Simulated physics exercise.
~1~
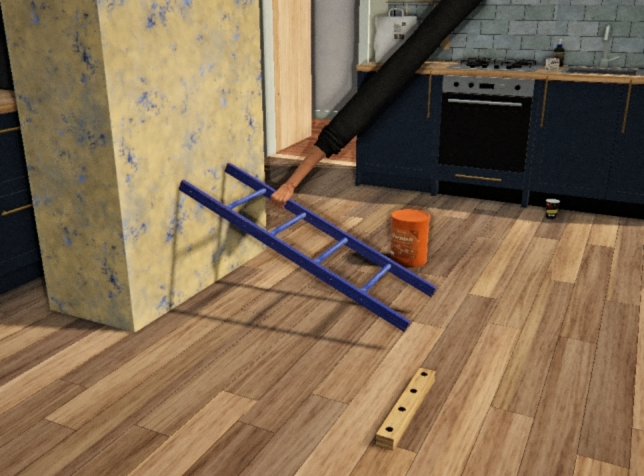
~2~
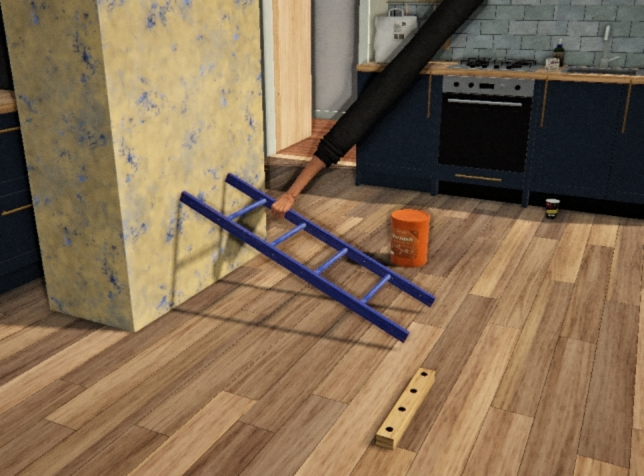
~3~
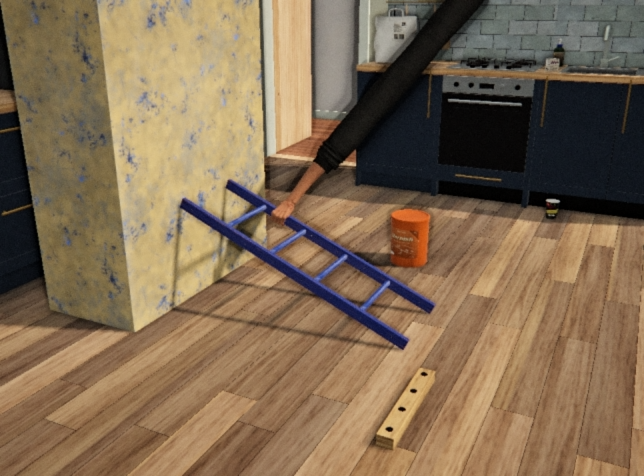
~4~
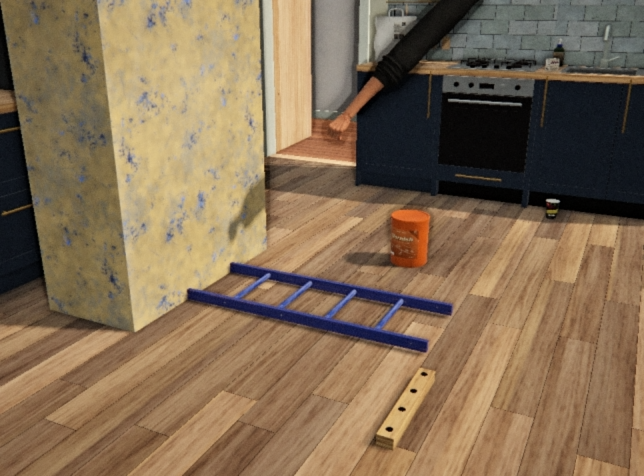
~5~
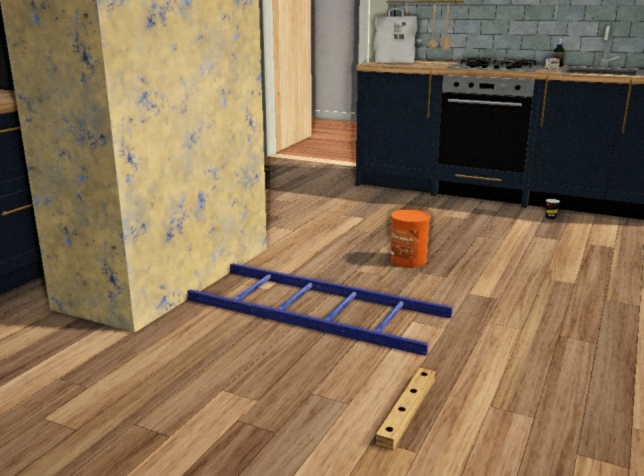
In a kitchen, a hand lowers a slanted blue ladder, releases it, and it falls flat.
